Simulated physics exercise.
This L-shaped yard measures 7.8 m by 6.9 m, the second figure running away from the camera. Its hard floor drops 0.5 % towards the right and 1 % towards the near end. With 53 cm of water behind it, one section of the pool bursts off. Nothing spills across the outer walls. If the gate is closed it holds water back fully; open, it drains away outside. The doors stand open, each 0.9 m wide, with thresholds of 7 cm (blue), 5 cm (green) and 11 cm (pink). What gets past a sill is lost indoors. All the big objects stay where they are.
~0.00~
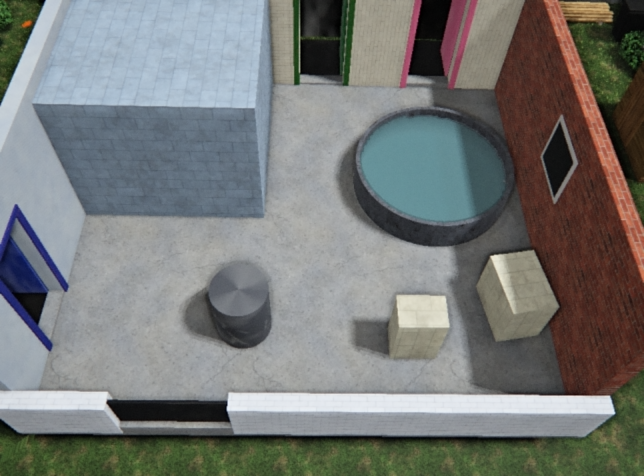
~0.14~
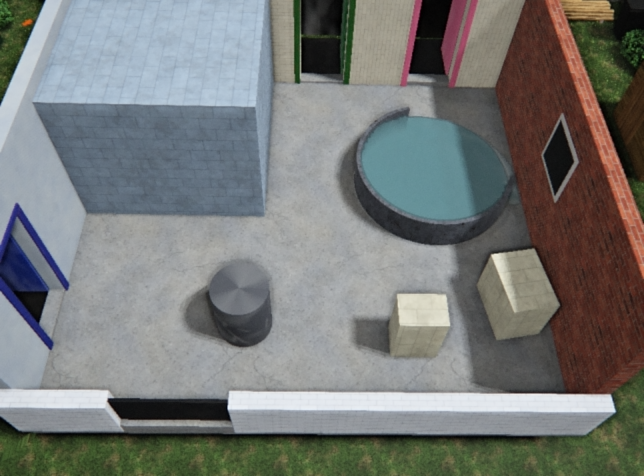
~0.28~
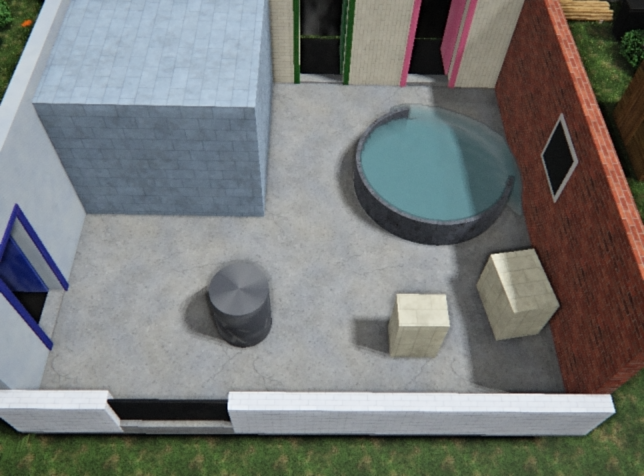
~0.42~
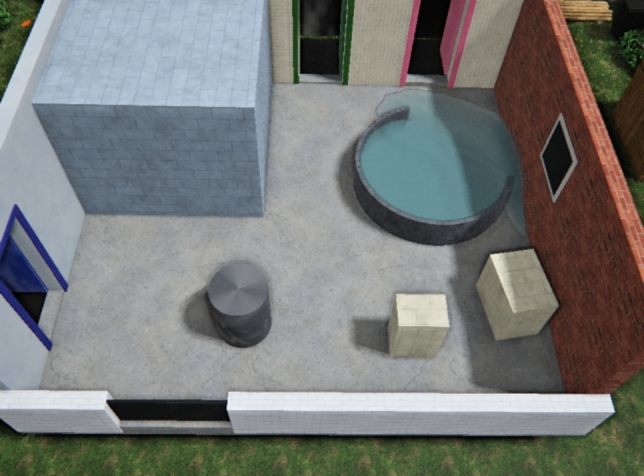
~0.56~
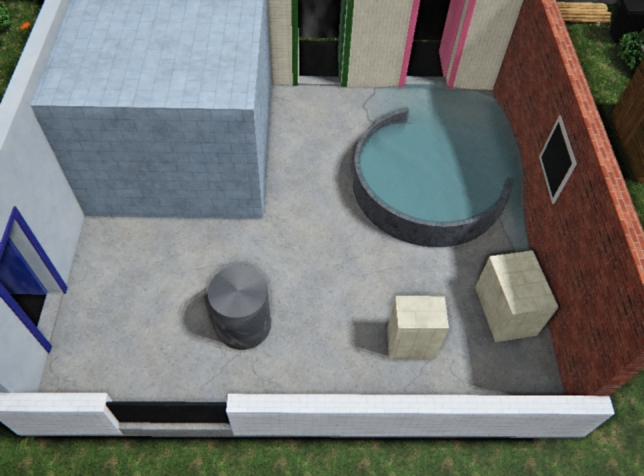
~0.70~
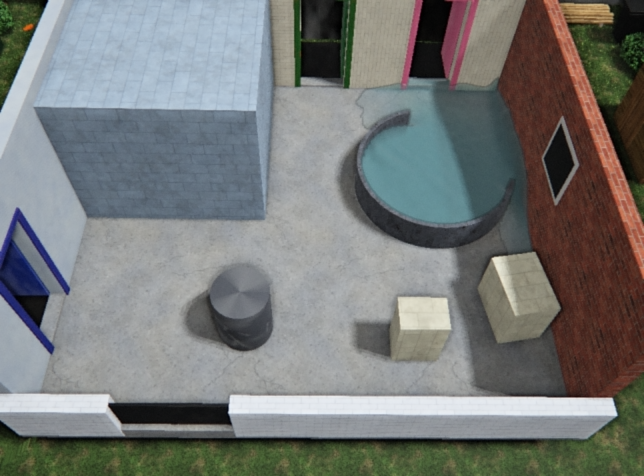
In a walled yard, part of a round pool's wall vanishes and water spreads behind it.
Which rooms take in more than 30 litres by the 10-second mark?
Within that time: At the blue door it keeps below the limit; at the green door it exceeds the limit; at the pink door it goes over the limit.
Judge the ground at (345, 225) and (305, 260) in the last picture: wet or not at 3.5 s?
In that order: Dry, still dry.
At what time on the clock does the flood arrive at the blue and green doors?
Arrival: Blue 10.0 s, green 1.3 s.
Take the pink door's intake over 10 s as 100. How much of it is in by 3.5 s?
Some 85 per cent by then.
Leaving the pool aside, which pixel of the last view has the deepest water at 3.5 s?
Around (281, 94).
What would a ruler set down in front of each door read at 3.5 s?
Depths in cm: Blue 0, green 9, pink 22.
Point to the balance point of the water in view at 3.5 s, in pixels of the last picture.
Near (420, 159).
After 1.4 s water covers 15 % of the floor and is deepest (53 cm) near (488, 98); blue door not reached, green door 2 cm at the sill, 0 L in, pink door 29 cm at the sill, 48 L in.
After 2.2 s water covers 25 % of the floor and is deepest (44 cm) near (490, 104); blue door not reached, green door 4 cm at the sill, 0 L in, pink door 32 cm at the sill, 146 L in.
After 3.5 s water covers 40 % of the floor and is deepest (30 cm) near (281, 94); blue door not reached, green door 9 cm at the sill, 2 L in, pink door 22 cm at the sill, 275 L in.
After 6.0 s water covers 65 % of the floor and is deepest (22 cm) near (510, 193); blue door not reached, green door 10 cm at the sill, 32 L in, pink door 10 cm at the sill, 312 L in.
After 10.0 s water covers 85 % of the floor and is deepest (14 cm) near (541, 380); blue door 2 cm at the sill, 0 L in, green door 7 cm at the sill, 60 L in, pink door 9 cm at the sill, 327 L in.
